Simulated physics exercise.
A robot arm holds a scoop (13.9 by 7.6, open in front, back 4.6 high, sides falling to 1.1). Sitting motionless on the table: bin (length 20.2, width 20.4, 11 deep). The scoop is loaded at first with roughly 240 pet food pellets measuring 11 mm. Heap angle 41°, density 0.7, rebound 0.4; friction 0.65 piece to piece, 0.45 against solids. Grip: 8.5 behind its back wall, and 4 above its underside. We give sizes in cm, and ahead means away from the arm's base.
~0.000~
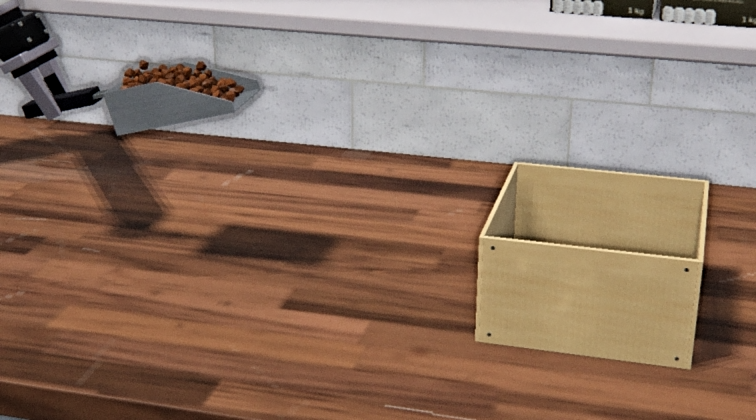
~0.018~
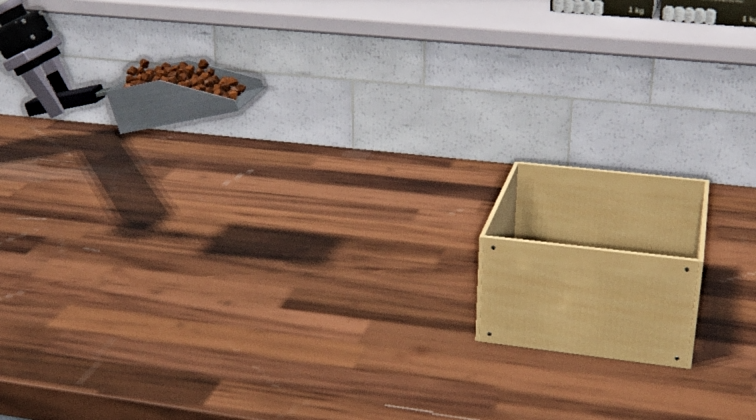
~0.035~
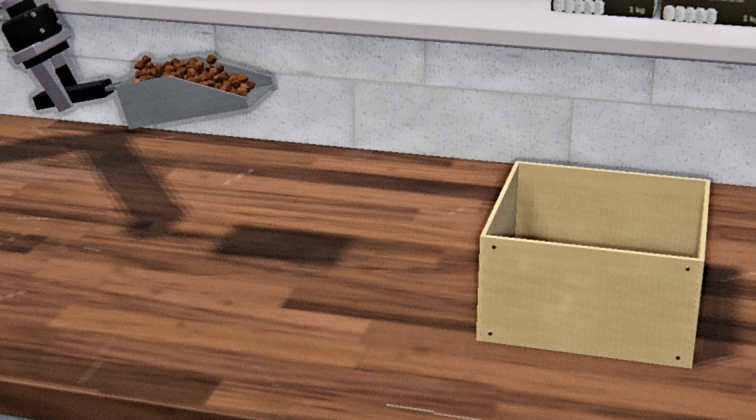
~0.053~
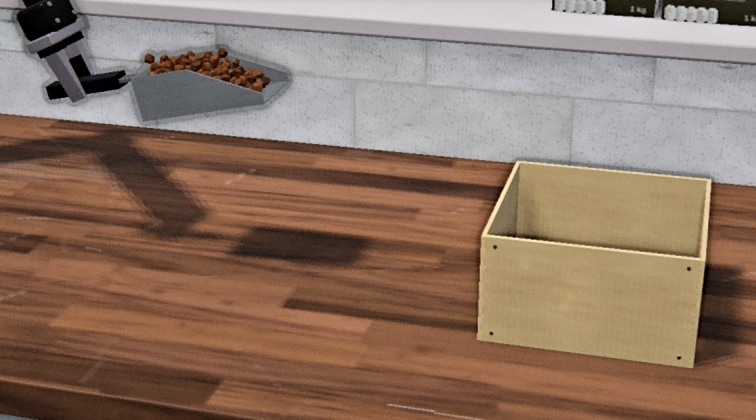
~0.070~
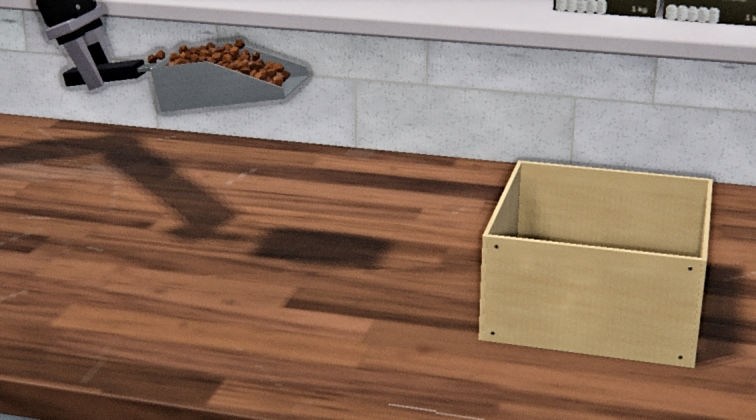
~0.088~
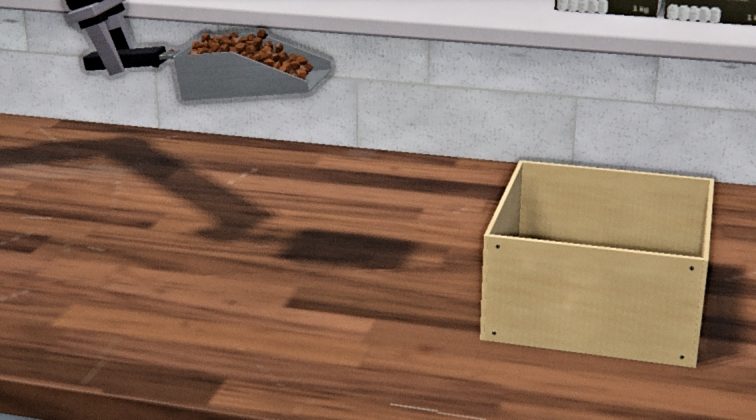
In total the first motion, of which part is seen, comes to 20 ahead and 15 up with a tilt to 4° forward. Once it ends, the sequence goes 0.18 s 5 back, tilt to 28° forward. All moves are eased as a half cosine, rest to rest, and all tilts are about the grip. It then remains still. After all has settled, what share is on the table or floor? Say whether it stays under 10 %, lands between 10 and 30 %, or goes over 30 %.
It stays under 10 %.
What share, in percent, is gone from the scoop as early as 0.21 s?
I'd say some 10 percent.
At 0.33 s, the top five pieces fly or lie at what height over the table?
26 cm or thereabouts.
After 0.21 s, tilted 4° forward, highest piece 32 above the table; 217 on the scoop, 26 in flight or on a rim.
After 0.33 s, tilted 22° forward, highest piece 27 above the table; 1 on the table or floor, 242 in flight or on a rim.
After 0.59 s, tilted 28° forward, highest piece 11 above the table; 240 in the bin, 2 on the table or floor, 1 in flight or on a rim.
After 1.64 s, tilted 28° forward, highest piece 4 above the table; 240 in the bin, 3 on the table or floor.
In the end, 240 in the bin, 3 on the table or floor. That is 1 % on the table or floor.
